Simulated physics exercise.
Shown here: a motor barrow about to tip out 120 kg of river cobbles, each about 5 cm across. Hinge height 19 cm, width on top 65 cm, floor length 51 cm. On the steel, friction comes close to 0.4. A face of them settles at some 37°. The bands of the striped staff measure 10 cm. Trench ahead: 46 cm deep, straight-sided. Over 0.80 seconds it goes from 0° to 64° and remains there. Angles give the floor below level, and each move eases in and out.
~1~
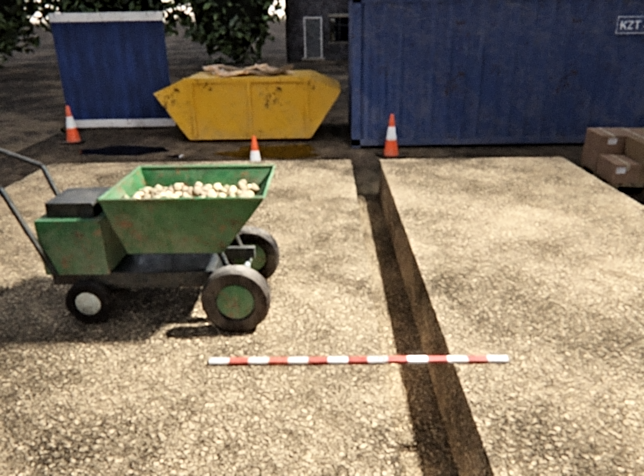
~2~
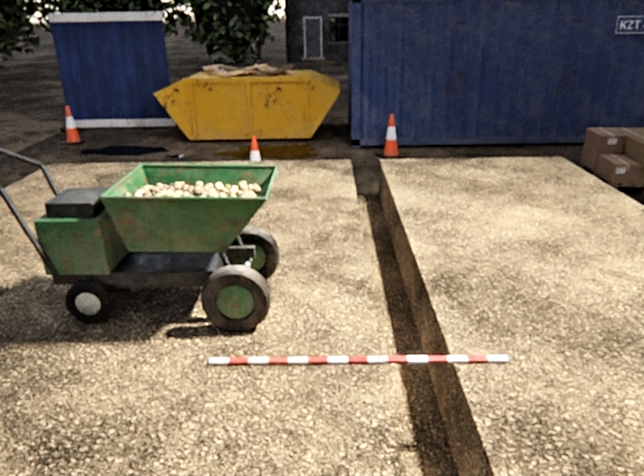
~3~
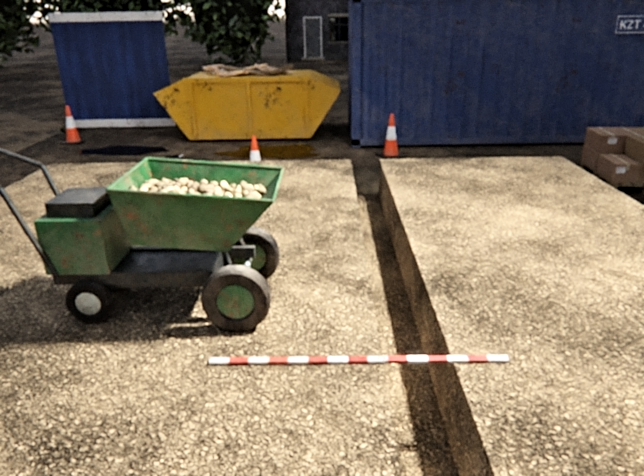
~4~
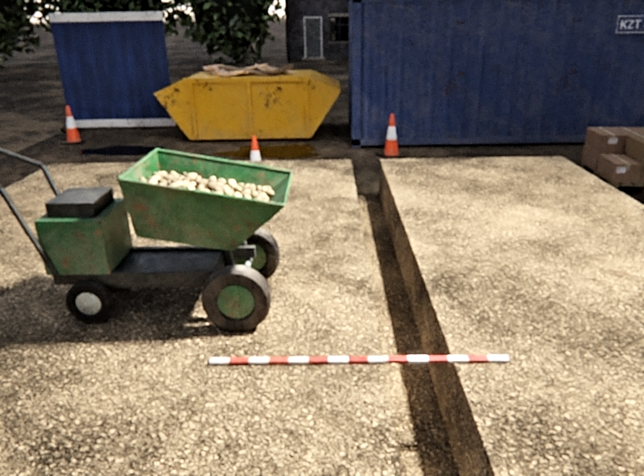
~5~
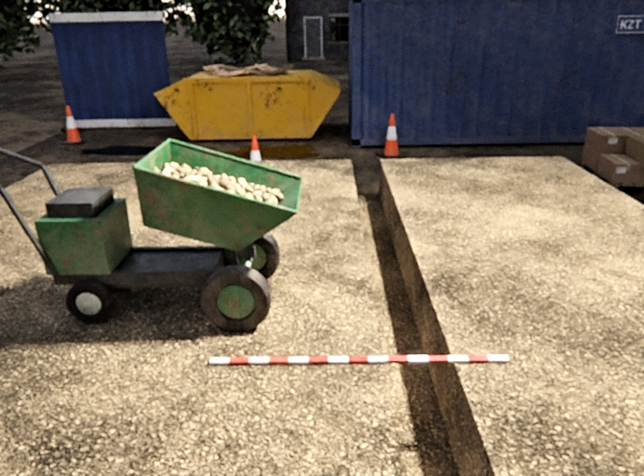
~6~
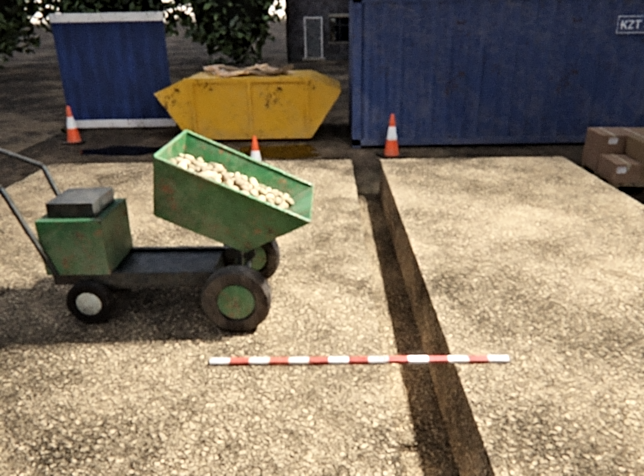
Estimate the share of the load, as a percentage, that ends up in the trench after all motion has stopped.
Roughly 71 per cent of the load ends up there.
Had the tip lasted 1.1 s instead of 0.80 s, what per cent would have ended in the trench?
Then roughly 70 percent.
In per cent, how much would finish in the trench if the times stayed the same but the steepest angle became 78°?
Roughly 80% would end there.
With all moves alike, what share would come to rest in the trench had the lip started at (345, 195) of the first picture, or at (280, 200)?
First place: Near 35%; second place: Near 80%.
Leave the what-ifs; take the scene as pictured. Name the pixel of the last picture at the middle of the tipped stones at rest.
Their middle lands near (397, 352).
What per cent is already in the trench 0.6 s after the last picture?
About 5%.
Then, 0.3 s after the last picture the floor is at 54°, 100 % in the skip; the foremost stones are at (325, 246).
Then, 0.6 s after the last picture the floor is at 64°, 88 % in the skip, 7 % short of the trench, 5 % in the trench; the foremost stones are at (392, 280).
Then, 0.9 s after the last picture the floor is at 64°, 46 % in the skip, 9 % short of the trench, 43 % in the trench, 1 % past the trench; the foremost stones are at (464, 292).
Then, 2.9 s after the last picture the floor is at 64°, 10 % in the skip, 18 % short of the trench, 71 % in the trench, 1 % past the trench; the foremost stones are at (515, 288).
